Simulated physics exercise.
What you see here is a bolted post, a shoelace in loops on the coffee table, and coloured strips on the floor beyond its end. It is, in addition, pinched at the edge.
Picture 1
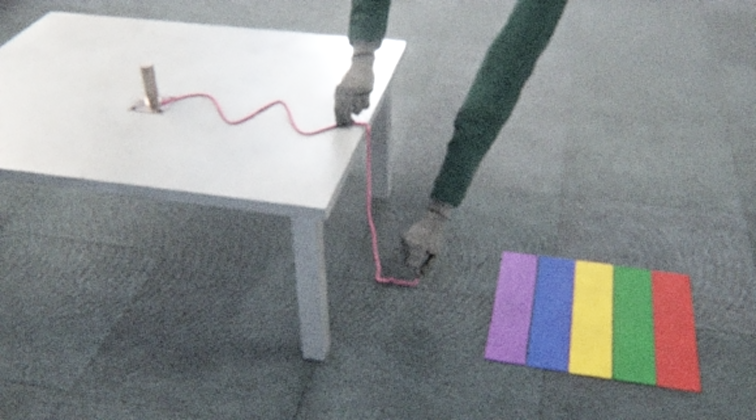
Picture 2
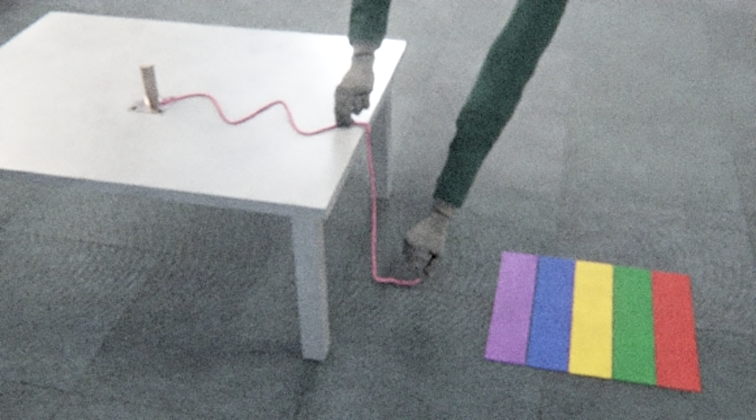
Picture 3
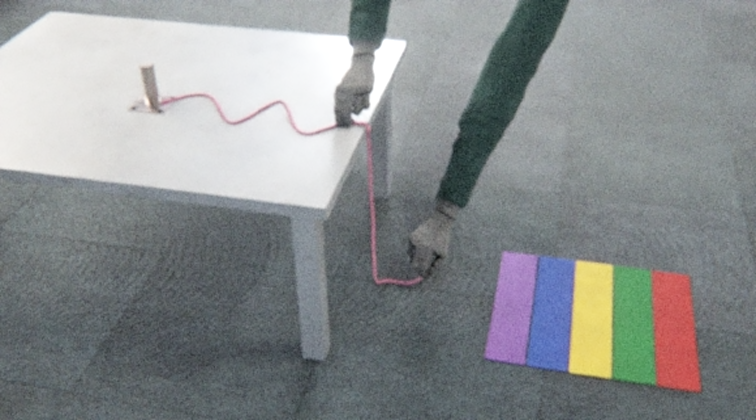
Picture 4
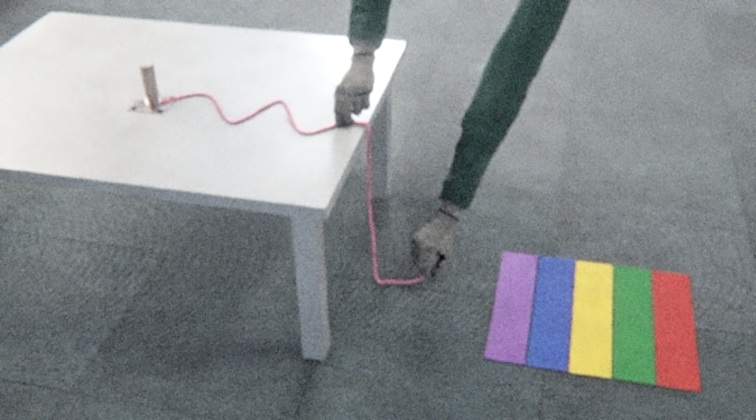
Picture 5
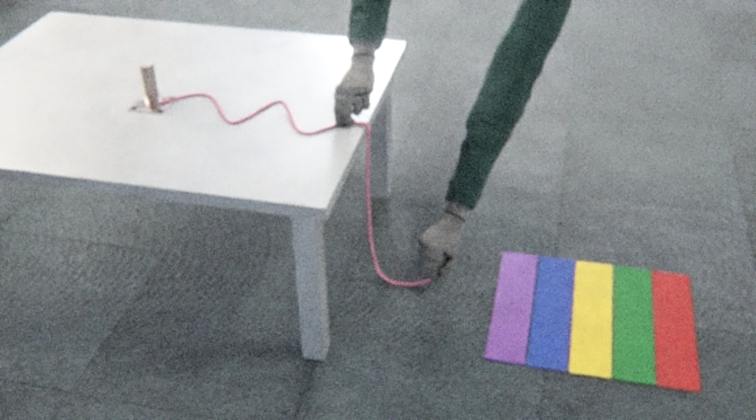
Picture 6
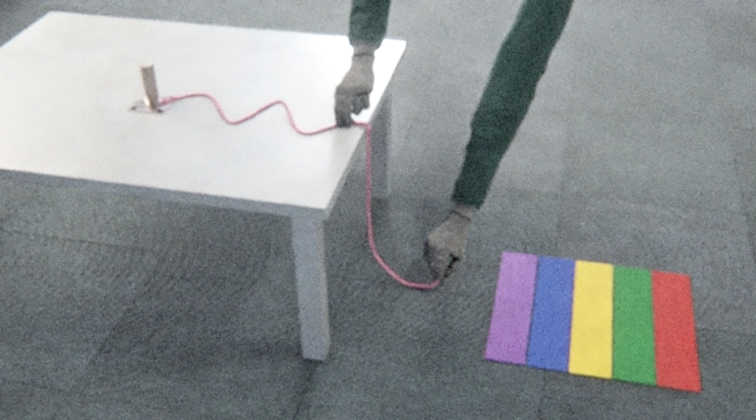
The clip shows a pink shoelace winding across a white table, pinched at the edge by one hand, while another hand below draws its hanging end slightly right along the floor, near purple, blue, yellow, green and red strips.
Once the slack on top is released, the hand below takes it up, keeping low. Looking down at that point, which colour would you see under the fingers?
You would see red.
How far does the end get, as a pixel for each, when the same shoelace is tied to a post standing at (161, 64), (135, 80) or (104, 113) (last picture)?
Around (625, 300), then (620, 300), then (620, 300).
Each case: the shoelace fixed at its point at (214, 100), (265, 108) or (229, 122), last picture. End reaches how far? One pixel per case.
Try by try, around (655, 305), (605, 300) and (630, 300).
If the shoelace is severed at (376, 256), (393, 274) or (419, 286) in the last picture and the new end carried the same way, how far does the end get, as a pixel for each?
In order, it ends up near (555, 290), (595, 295) and (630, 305).
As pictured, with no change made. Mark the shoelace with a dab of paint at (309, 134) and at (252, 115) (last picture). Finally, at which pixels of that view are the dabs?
Near (406, 152) and (297, 118).
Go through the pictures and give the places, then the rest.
The first frame shows end (420, 273); purple (508, 340); blue (549, 346); yellow (591, 353); green (634, 359); red (678, 366).
The second frame shows end (423, 274); shoelace through (202, 94) (244, 120) (292, 121) (358, 123) (374, 195) (374, 267).
The third frame shows end (427, 274).
The fourth frame shows end (431, 275); shoelace through (202, 94) (244, 120) (292, 121) (358, 123) (369, 195) (375, 267).
The fifth frame shows end (437, 276).
The sixth frame shows end (444, 277); shoelace through (202, 94) (244, 120) (292, 121) (358, 123) (369, 195) (383, 264).
Soon after, end near (606, 299); over yellow.
Then, end near (648, 305); over green.
At full stretch, end near (673, 308); over red. The end stops over the red strip.
